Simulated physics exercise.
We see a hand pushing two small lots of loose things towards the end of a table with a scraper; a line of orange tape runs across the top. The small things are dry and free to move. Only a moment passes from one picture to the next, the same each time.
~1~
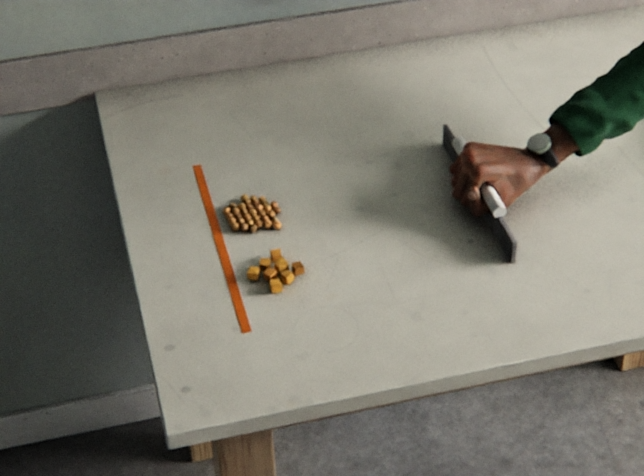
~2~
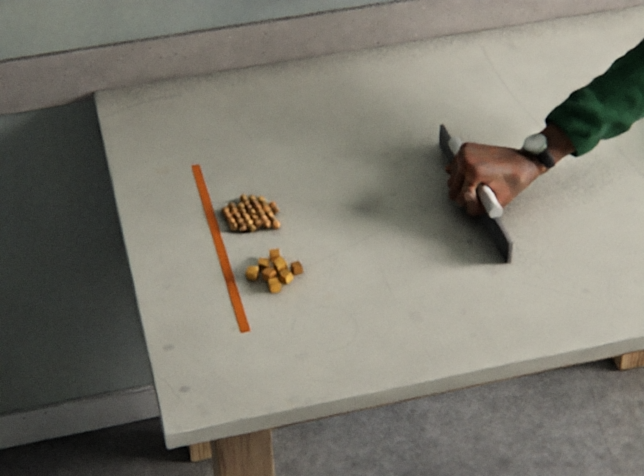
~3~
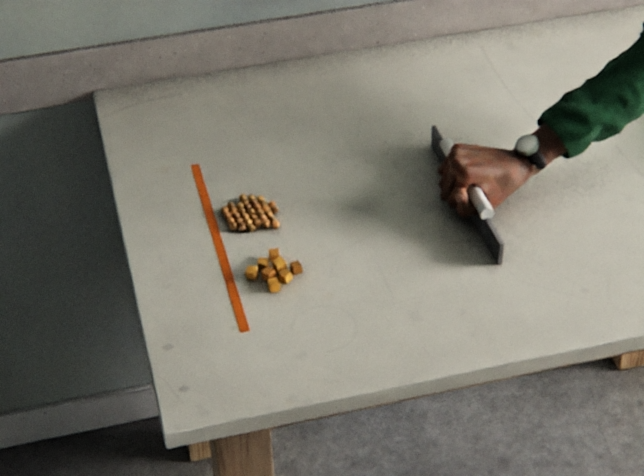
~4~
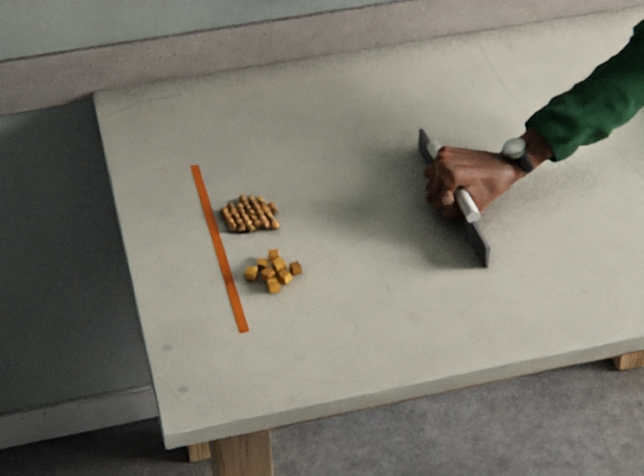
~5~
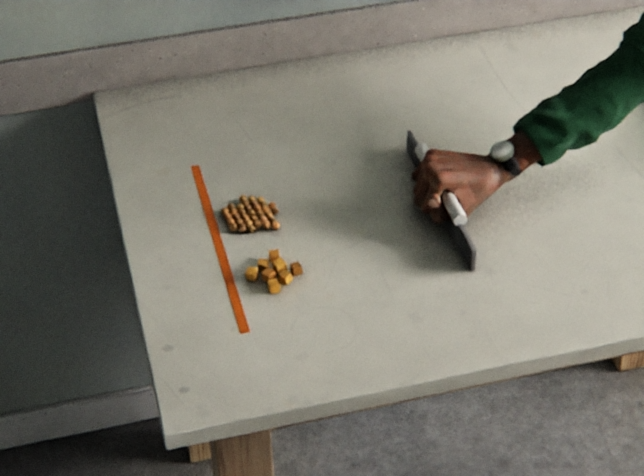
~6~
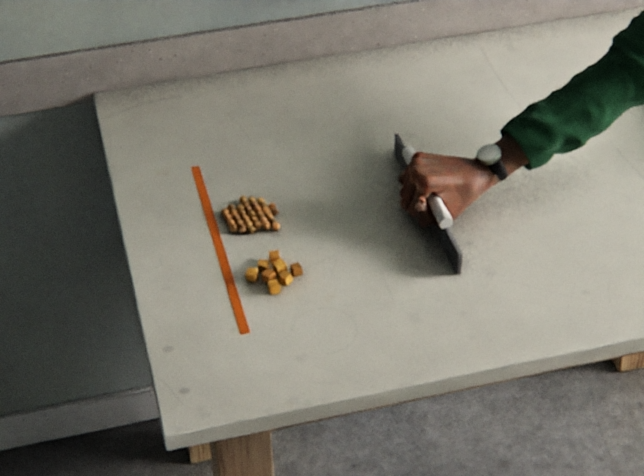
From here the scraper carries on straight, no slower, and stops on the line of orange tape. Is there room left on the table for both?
Front portion: It keeps clear of the drop. Back portion: It sends some to the floor.
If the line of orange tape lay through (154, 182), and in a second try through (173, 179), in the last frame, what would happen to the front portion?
One: It keeps clear of the drop. Two: It all stops short of the edge.
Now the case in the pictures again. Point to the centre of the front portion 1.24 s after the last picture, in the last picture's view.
Around (211, 284).
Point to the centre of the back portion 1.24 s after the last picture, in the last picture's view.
Near (135, 235).
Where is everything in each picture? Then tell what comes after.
In the first frame, scraper (509, 242), at rest; orange tape (199, 173), well back from the edge; edge at (130, 264); front portion (270, 275), a few croutons; back portion (253, 213), some round wooden beads.
In the second frame, scraper (505, 242); back portion (252, 213).
In the third frame, scraper (496, 244); front portion (269, 275).
In the fourth frame, scraper (482, 247); back portion (251, 213).
In the fifth frame, scraper (469, 250); front portion (269, 276).
In the sixth frame, scraper (455, 253); orange tape (197, 175); edge at (128, 265); front portion (269, 277); back portion (252, 215).
Then, 0.47 s later than the last frame, scraper still moving, near (317, 210); front portion all on the table, its front near (252, 275); back portion all on the table, its front near (225, 213).
Then, 0.96 s later than the last frame, scraper stopped at the orange tape; front portion all on the table, its front near (201, 283); back portion all on the table, its front near (170, 235).
Then, 1.24 s later than the last frame, scraper stopped at the orange tape; front portion all on the table, its front near (200, 284); back portion just a few over the edge.
When it is over, scraper stopped at the orange tape; front portion all on the table, its front near (200, 284); back portion every one over the edge.
